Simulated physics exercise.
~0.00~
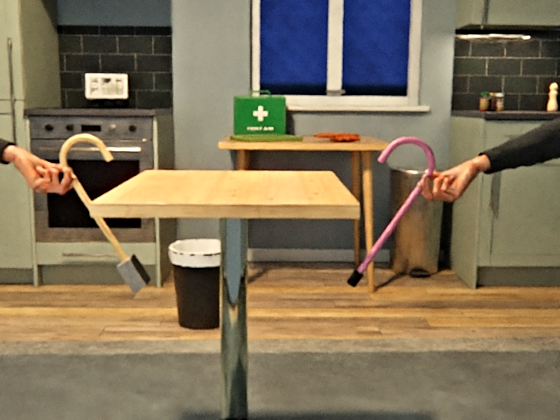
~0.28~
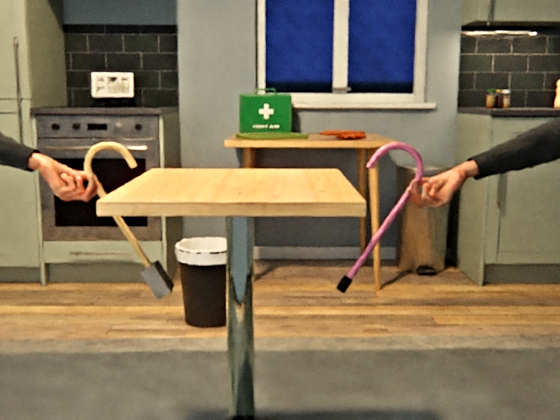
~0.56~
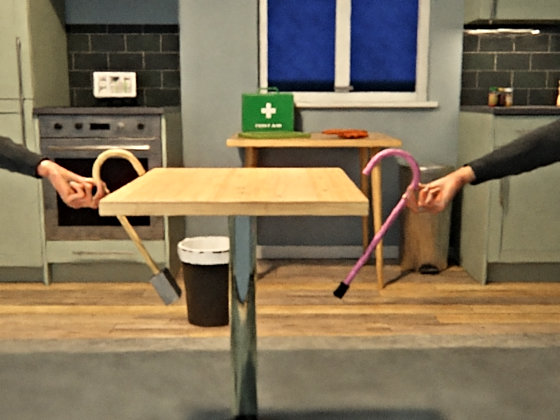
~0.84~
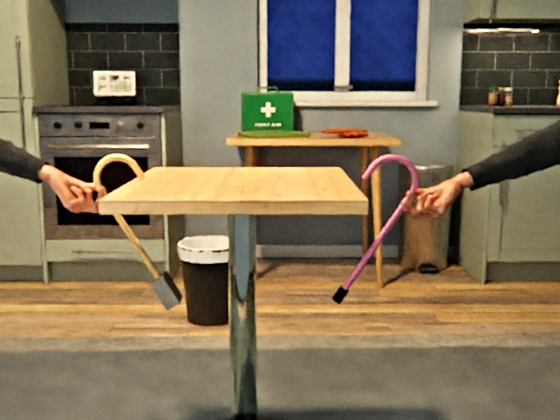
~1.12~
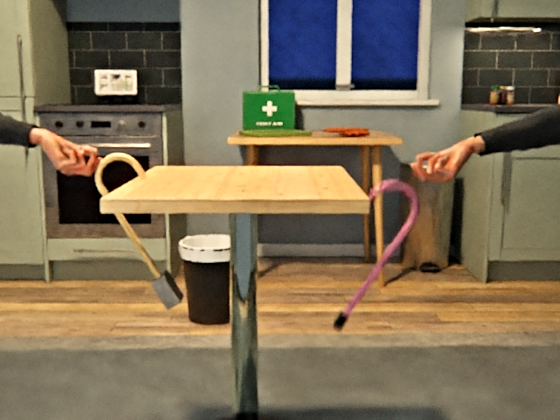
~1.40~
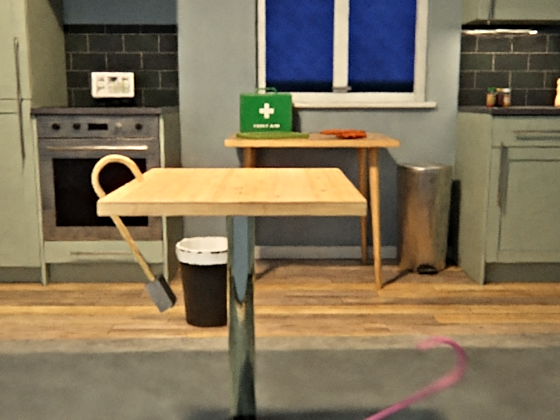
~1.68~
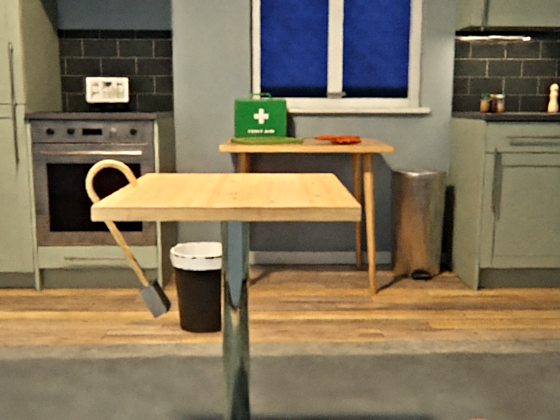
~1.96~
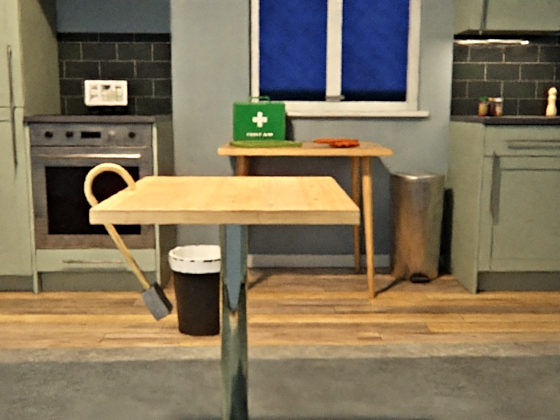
In a kitchen, two hands hook canes on a table; the pink one falls.
